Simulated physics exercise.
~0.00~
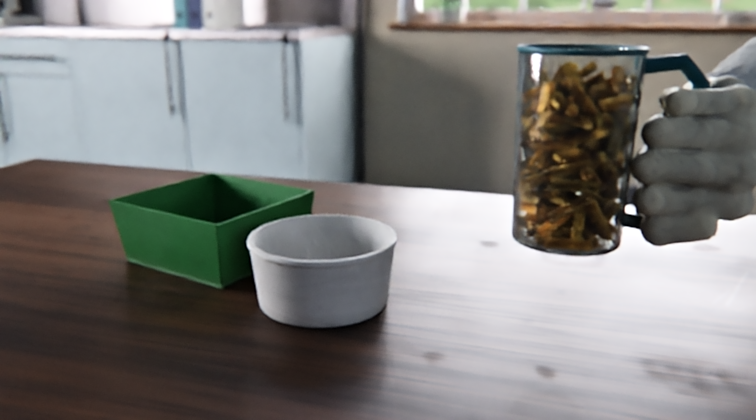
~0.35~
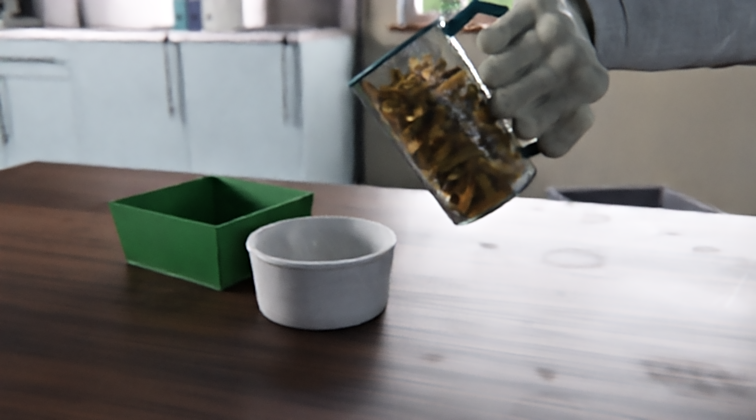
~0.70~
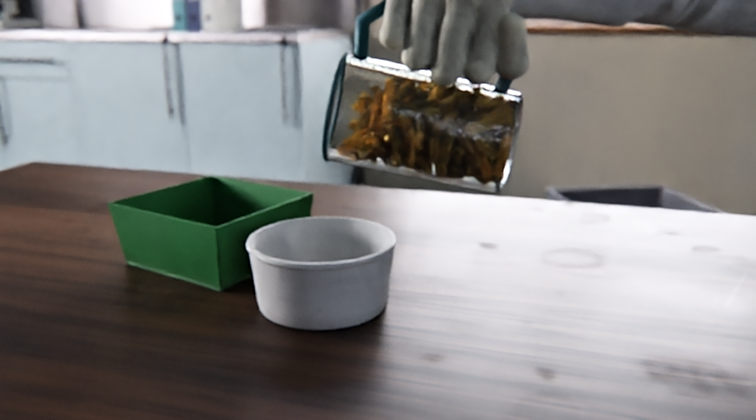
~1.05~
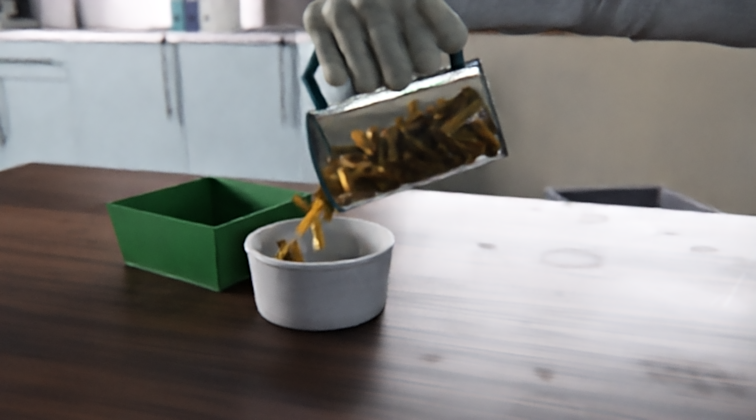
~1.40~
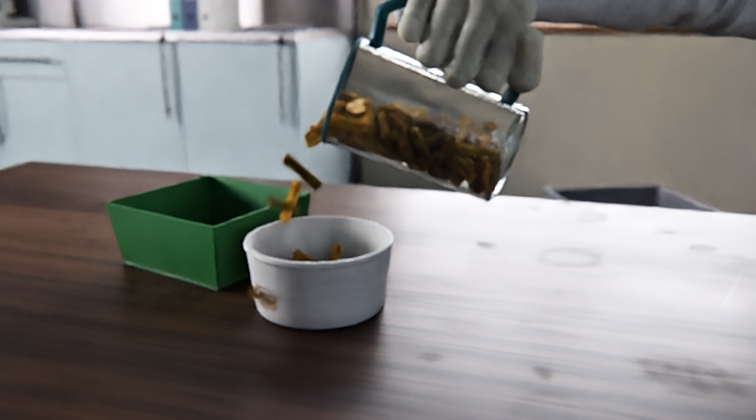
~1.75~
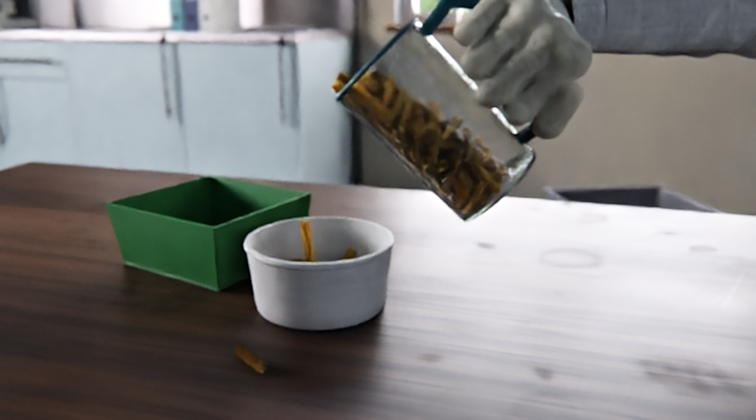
Gloved hand tipping a clear cup of dry pasta over a white dish, pouring some in, then tilting back with most remaining.
